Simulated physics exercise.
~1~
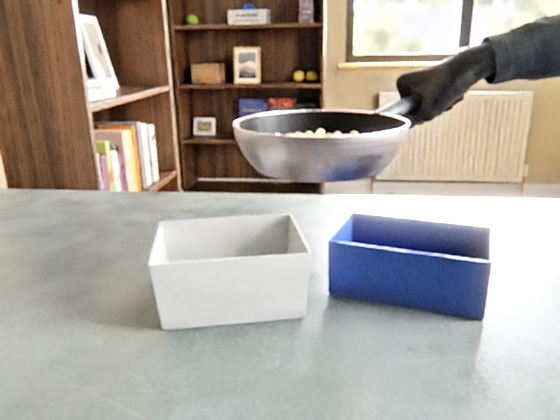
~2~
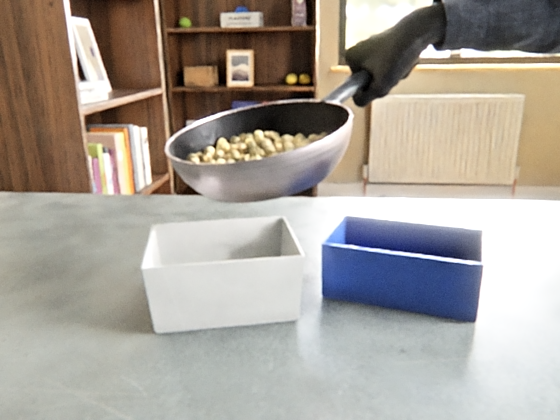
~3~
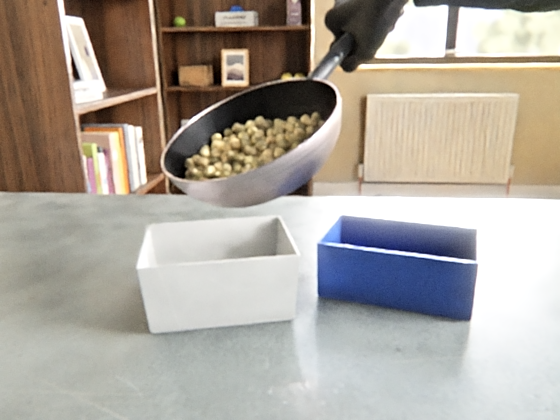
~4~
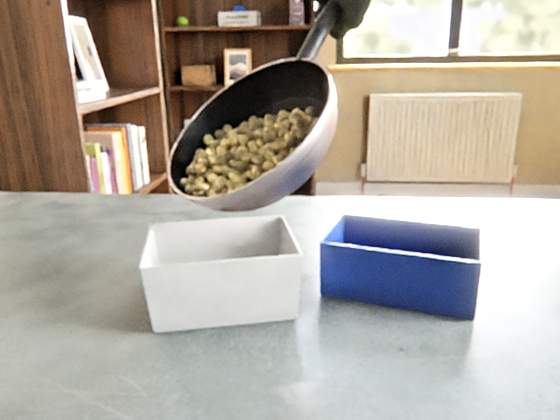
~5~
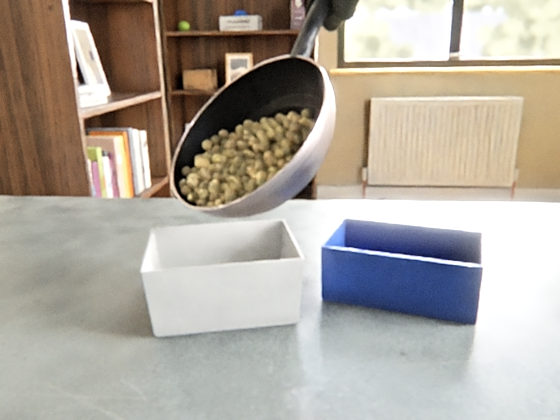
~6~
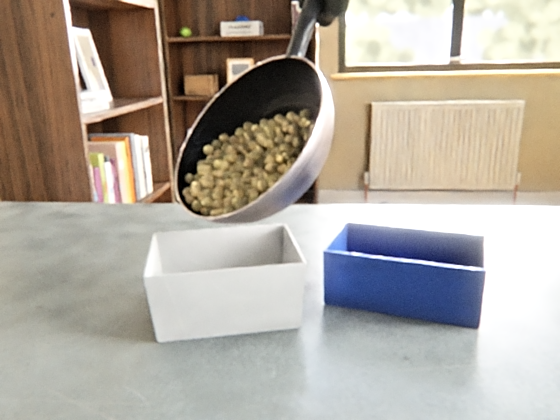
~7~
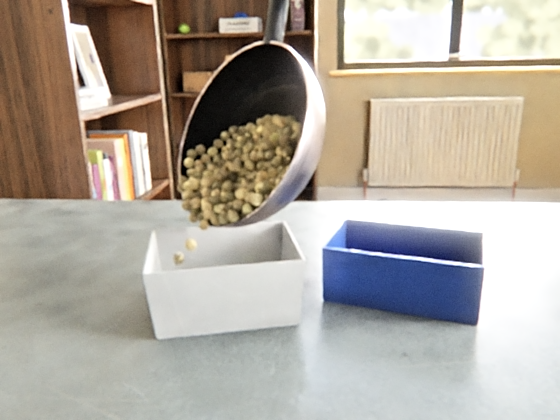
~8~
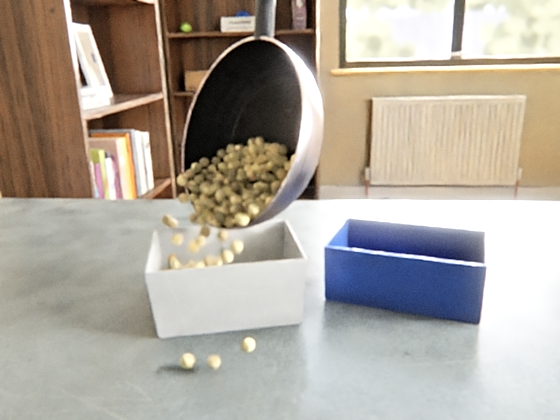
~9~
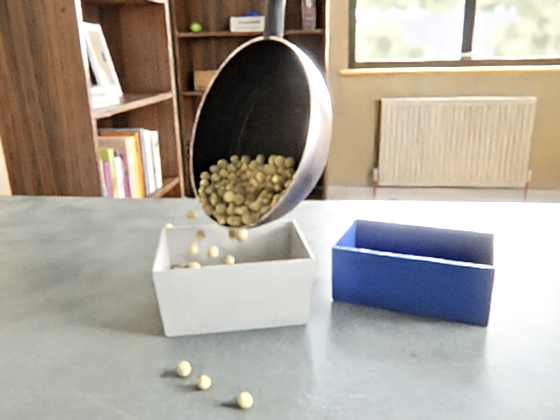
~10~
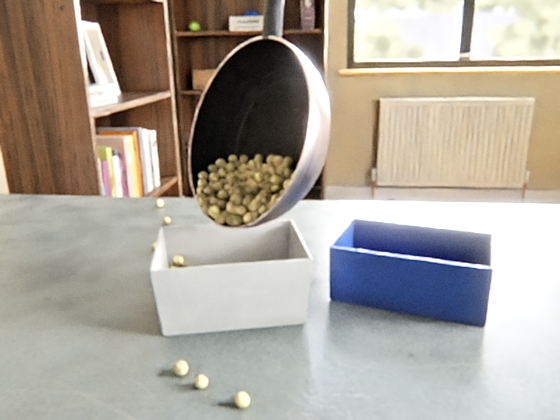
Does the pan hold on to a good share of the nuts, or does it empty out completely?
The pan holds on to a good share of the nuts. Another good share goes into the white tin, while only a few end up on the table and the blue tin gets none.
Gloved hand tilting a pan of small round nuts, spilling part into a white tin and a few onto the table.
